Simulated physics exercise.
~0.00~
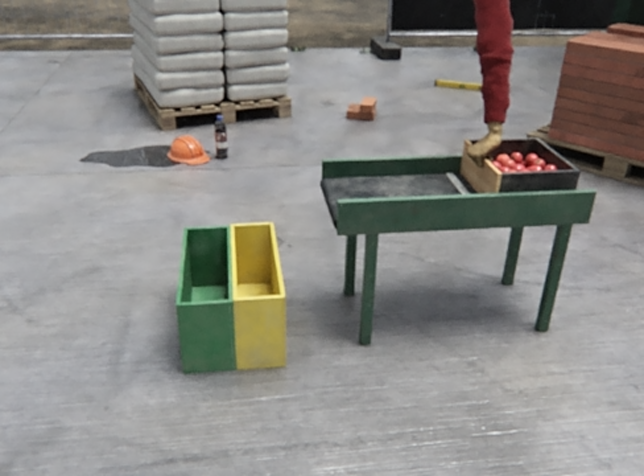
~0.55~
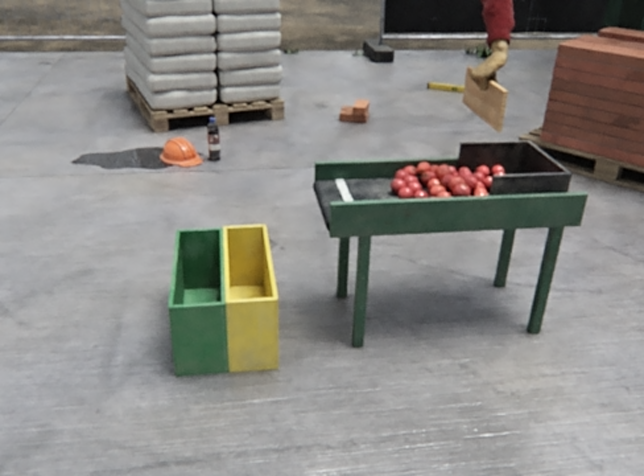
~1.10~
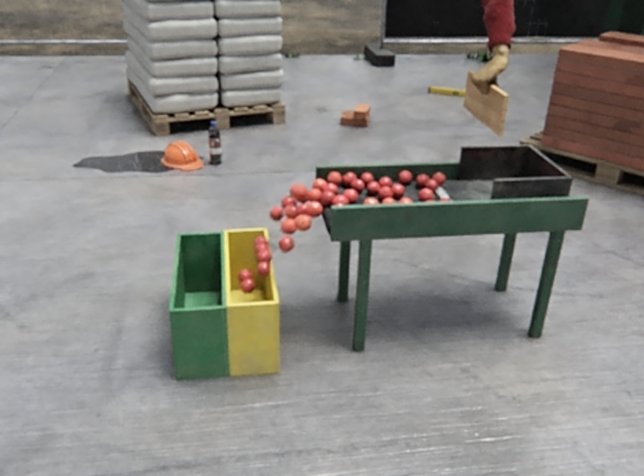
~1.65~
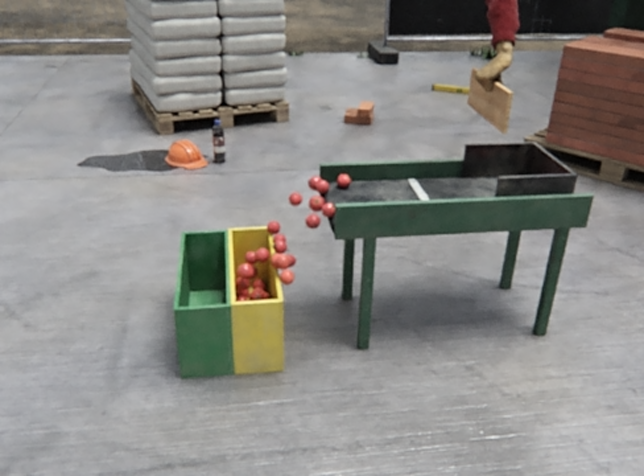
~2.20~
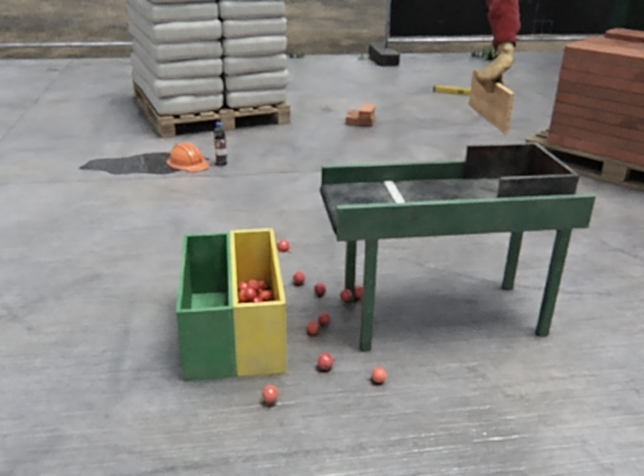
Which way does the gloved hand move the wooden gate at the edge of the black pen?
The hand moves the gate up, lifting it clear of the pen and the belt.
